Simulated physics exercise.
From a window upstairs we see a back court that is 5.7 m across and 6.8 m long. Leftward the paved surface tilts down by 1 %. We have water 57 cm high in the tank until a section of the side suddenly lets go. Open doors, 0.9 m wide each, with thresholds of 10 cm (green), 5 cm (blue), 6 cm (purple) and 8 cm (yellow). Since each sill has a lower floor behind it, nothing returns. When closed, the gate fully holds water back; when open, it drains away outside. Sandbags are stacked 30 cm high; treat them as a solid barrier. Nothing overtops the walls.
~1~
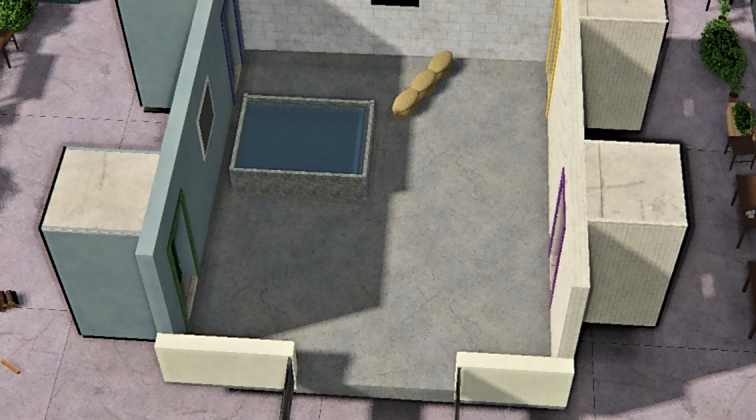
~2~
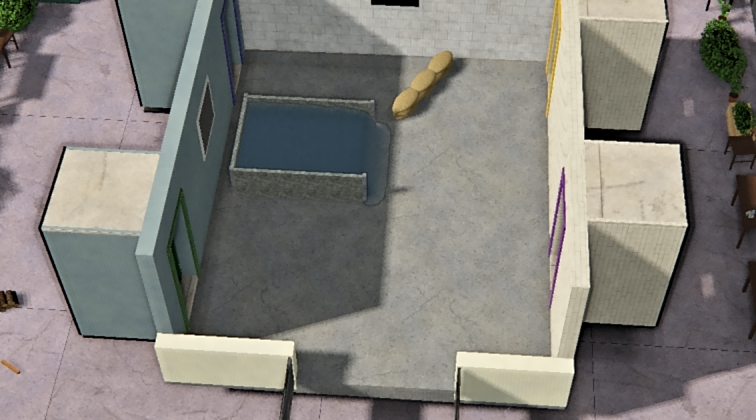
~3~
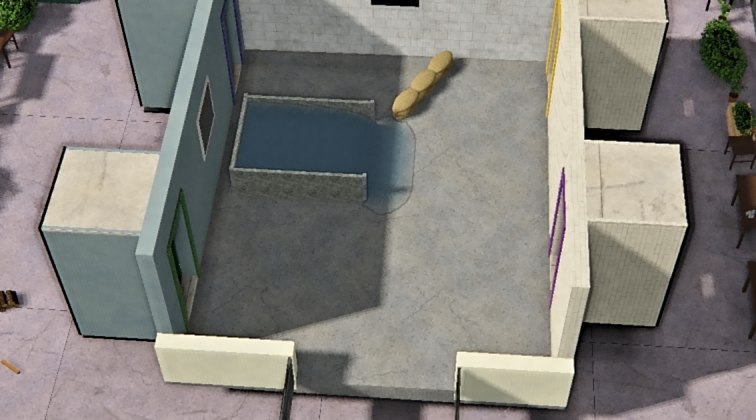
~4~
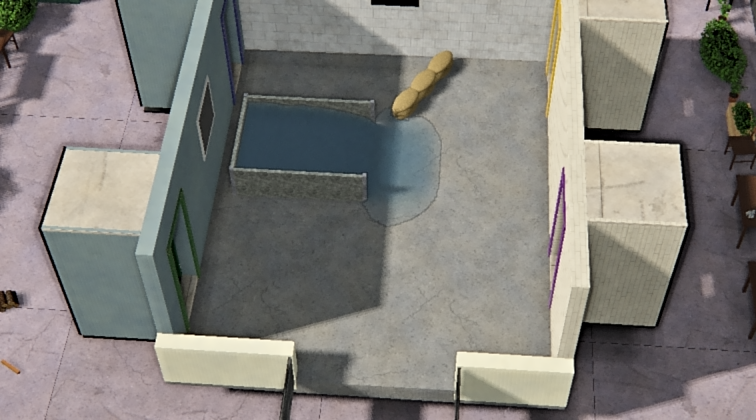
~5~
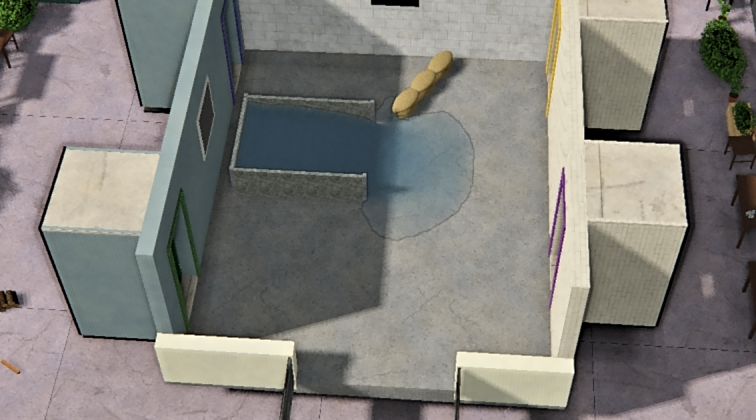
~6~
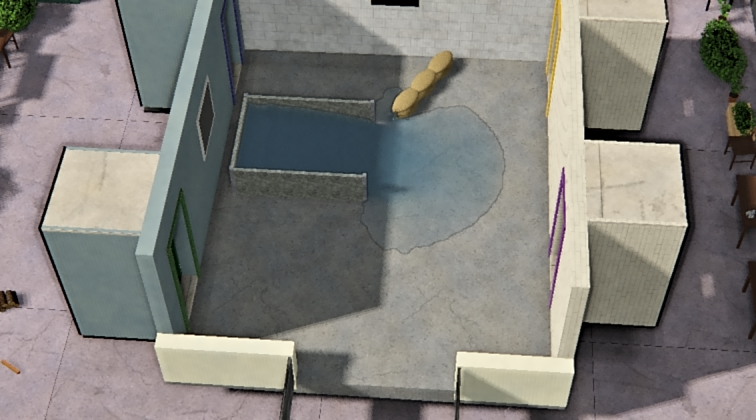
In a walled back court, the right side of a stone tank of still water opened, and water poured out and spread in a widening rounded sheet across the grey floor, past some sandbags.
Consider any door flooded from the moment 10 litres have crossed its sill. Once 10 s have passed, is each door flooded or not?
At that moment the green door is not flooded, the blue door is not flooded, the purple door is flooded, the yellow door is flooded.
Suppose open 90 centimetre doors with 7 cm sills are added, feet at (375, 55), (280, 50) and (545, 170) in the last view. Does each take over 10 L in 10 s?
Note, doorways in listed order: Stays short, stays short, goes beyond.
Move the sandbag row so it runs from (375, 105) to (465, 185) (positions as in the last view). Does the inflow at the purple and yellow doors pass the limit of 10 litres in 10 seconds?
Purple exceeded, yellow within the limit.
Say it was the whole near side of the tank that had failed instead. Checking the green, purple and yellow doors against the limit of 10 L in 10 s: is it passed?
Against that limit: Green over, purple not over, yellow not over.
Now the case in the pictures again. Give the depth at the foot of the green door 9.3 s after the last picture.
The mean depth is around 9.5 cm.
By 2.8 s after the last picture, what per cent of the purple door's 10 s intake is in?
By that time, around 70 per cent.
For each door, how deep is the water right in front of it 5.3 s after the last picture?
You'd get green at 0 cm, blue at 6 cm, purple at 4 cm, and yellow at 9 cm.
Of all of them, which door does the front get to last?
That would be the green door, last of all.
Then, 0.7 s after the last picture water covers 30 % of the floor and is deepest (26 cm) near (546, 179); green door not reached, blue door not reached, purple door not reached, yellow door not reached.
Then, 1.5 s after the last picture water covers 40 % of the floor and is deepest (28 cm) near (535, 162); green door not reached, blue door not reached, purple door 12 cm at the sill, 2 L in, yellow door 15 cm at the sill, 7 L in.
Then, 2.8 s after the last picture water covers 45 % of the floor and is deepest (24 cm) near (544, 66); green door not reached, blue door not reached, purple door 10 cm at the sill, 23 L in, yellow door 16 cm at the sill, 37 L in.
Then, 5.3 s after the last picture water covers 70 % of the floor and is deepest (13 cm) near (456, 69); green door not reached, blue door 6 cm at the sill, 0 L in, purple door 4 cm at the sill, 31 L in, yellow door 9 cm at the sill, 77 L in.
Then, 9.3 s after the last picture water covers 90 % of the floor and is deepest (14 cm) near (182, 361); green door 10 cm at the sill, 0 L in, blue door 5 cm at the sill, 1 L in, purple door 4 cm at the sill, 33 L in, yellow door 4 cm at the sill, 80 L in.
